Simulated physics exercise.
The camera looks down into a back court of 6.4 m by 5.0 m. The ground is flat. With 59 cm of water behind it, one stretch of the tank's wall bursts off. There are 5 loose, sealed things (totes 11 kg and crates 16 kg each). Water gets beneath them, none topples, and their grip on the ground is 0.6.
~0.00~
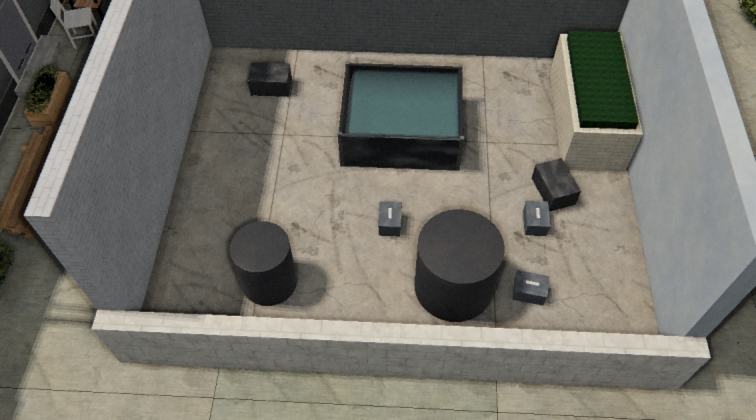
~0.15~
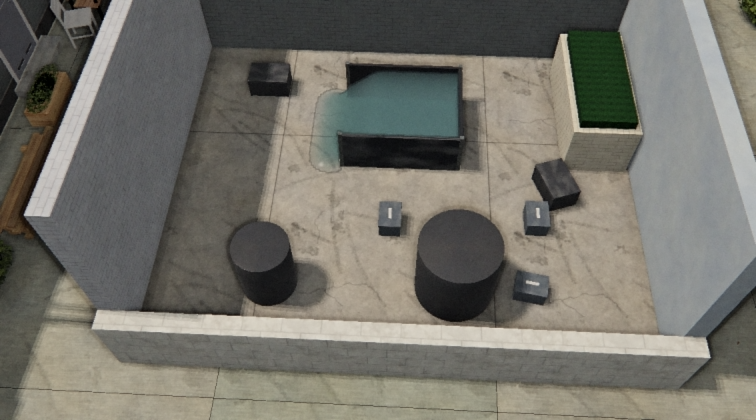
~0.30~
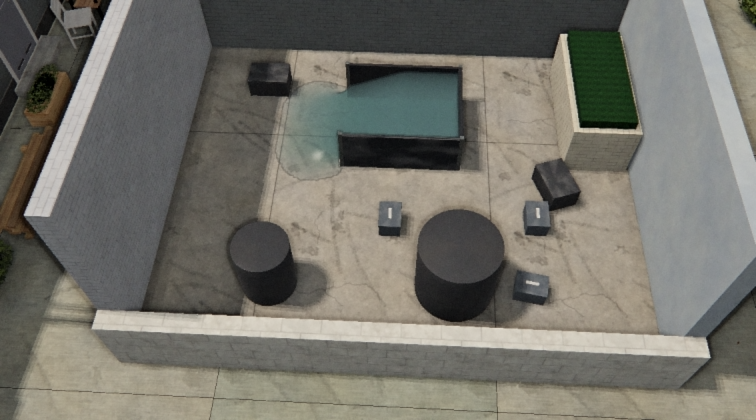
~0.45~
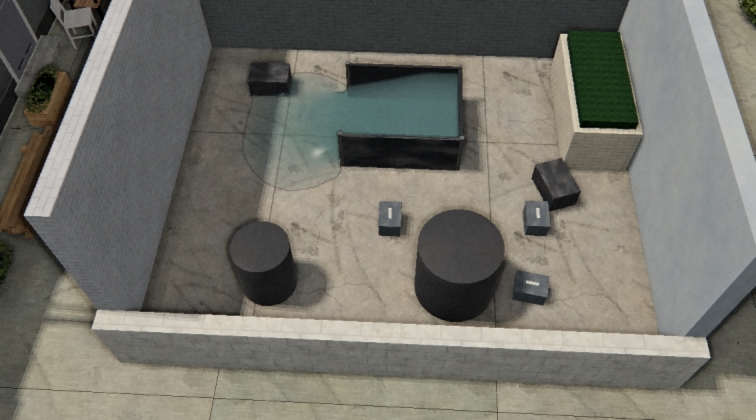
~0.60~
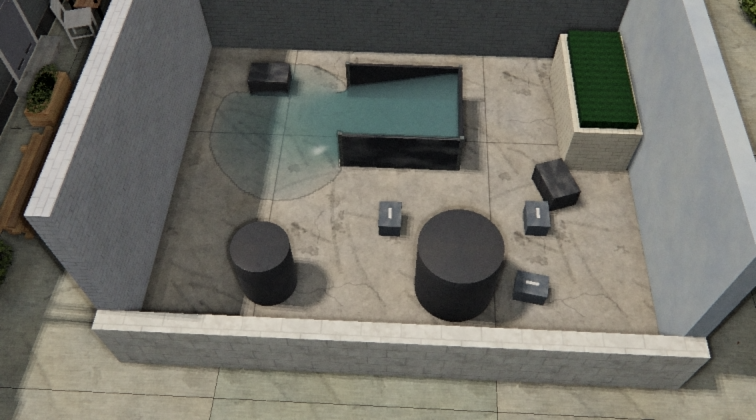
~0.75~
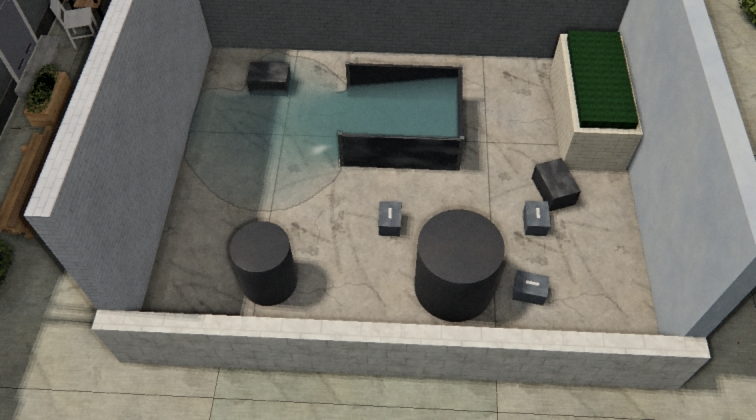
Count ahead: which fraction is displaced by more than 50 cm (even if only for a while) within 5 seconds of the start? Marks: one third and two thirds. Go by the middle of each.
It is less than a third.
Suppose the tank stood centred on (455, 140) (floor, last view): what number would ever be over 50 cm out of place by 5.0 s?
Then 1.
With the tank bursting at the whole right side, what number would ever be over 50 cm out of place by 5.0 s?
In that case 2 of them.
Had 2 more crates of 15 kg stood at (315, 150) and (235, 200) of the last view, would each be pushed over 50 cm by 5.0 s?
In that order: Over, over.
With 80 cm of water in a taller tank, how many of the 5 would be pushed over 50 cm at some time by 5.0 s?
Then 1.
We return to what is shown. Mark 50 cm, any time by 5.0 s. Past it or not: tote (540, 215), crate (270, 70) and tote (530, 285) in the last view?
In turn: Less, over, less.
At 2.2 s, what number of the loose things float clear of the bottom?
At that moment 1.
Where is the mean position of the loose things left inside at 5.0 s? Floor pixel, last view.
Around (483, 197).
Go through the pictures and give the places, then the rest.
The first picture shows a crate at (269, 72), on the bottom; a tote at (538, 213) rests on the ground; water covers 2.1 m2; 0 of 5 have shifted.
The second picture shows a crate at (269, 72), on the bottom; a tote at (538, 213), on the bottom; water covers 2.8 m2; 0 of 5 have shifted.
The third picture shows a crate at (269, 72), on the bottom; a tote at (538, 213) rests on the ground; water covers 3.7 m2; 0 of 5 have shifted.
The fourth picture shows a crate at (269, 72), on the bottom; a tote at (538, 213), on the bottom; water covers 4.8 m2; 0 of 5 have shifted.
The fifth picture shows a crate at (269, 72) rests on the ground; a tote at (538, 213) rests on the ground; water covers 6.2 m2; 0 of 5 have shifted.
The sixth picture shows a crate at (268, 72), on the bottom; a tote at (538, 213), on the bottom; water covers 7.5 m2; 0 of 5 have shifted.
After 1.1 s 0 of 5 are over 50 cm from their spots; 0 afloat.
After 2.2 s 1 of 5 are over 50 cm from their spots; 1 afloat.
After 3.5 s 1 of 5 are over 50 cm from their spots; 1 afloat.
After 5.0 s 1 of 5 are over 50 cm from their spots, and 1 have been at some point; 0 afloat.
